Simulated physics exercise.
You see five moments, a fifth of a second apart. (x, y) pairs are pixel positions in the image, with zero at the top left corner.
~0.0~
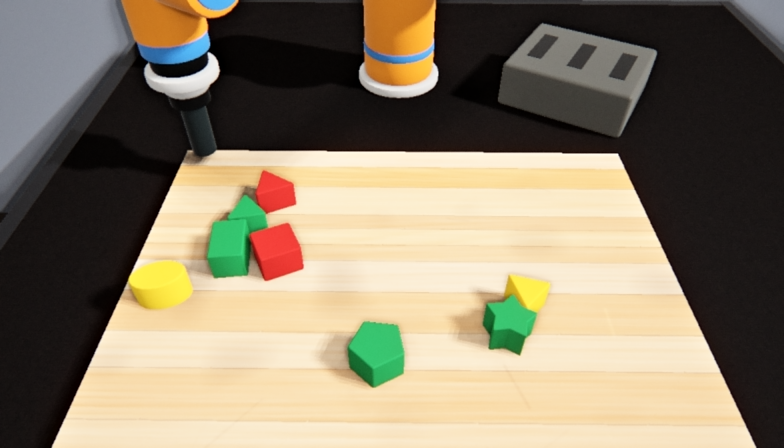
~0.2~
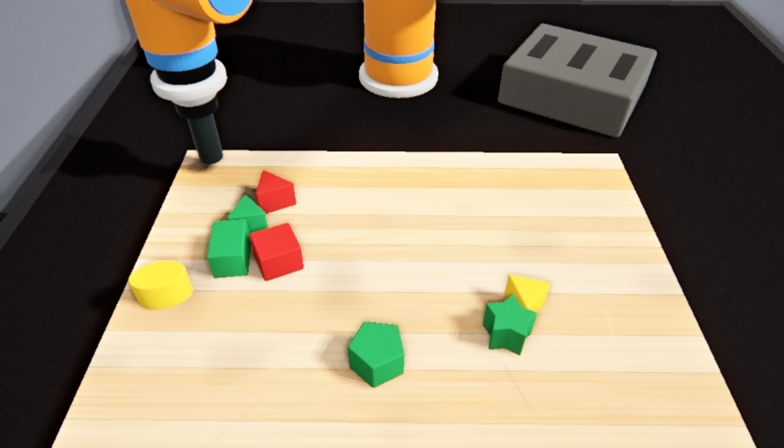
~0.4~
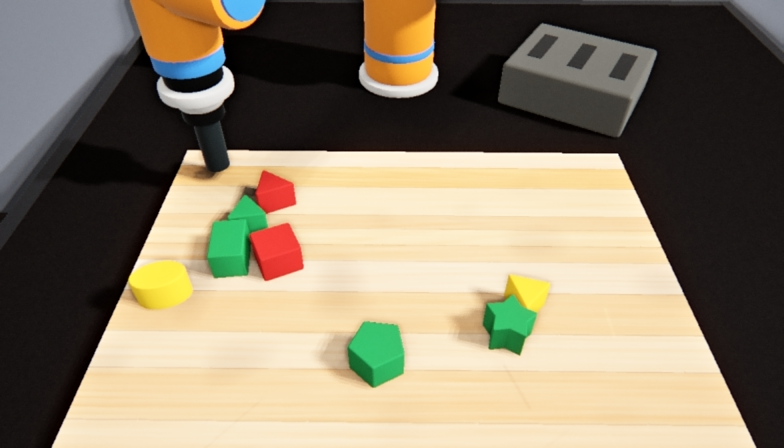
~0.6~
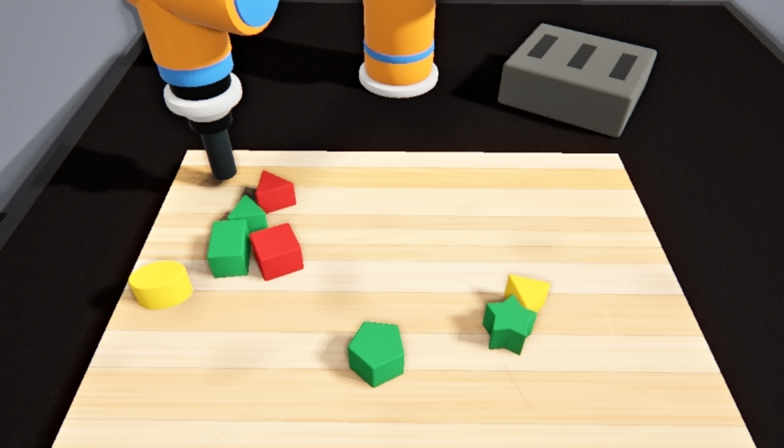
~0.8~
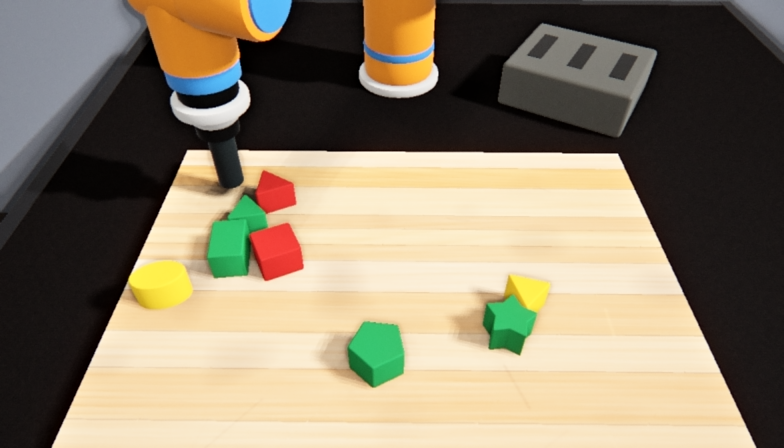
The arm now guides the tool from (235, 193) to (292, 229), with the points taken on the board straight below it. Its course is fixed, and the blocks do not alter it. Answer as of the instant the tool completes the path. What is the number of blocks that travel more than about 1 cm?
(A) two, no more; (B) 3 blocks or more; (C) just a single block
The correct letter is C.
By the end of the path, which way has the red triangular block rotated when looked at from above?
My answer: Anticlockwise.
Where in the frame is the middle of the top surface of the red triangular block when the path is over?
The middle of its upper face will lie at (297, 188).
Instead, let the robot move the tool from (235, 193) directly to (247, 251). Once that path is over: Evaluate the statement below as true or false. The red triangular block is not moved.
Verdict: True.
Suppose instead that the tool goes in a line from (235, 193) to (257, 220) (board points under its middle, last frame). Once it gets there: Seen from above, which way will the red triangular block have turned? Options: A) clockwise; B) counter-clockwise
The one that fits is B, counter-clockwise.
The first path, step by step. One third of the way, tool (251, 193); red triangular block (274, 183).
Two thirds of the way, tool (270, 205); red triangular block (293, 187), turned 40° anticlockwise.
At the end, tool (290, 217); green triangular block in place; red triangular block (297, 188), turned 55° anticlockwise.
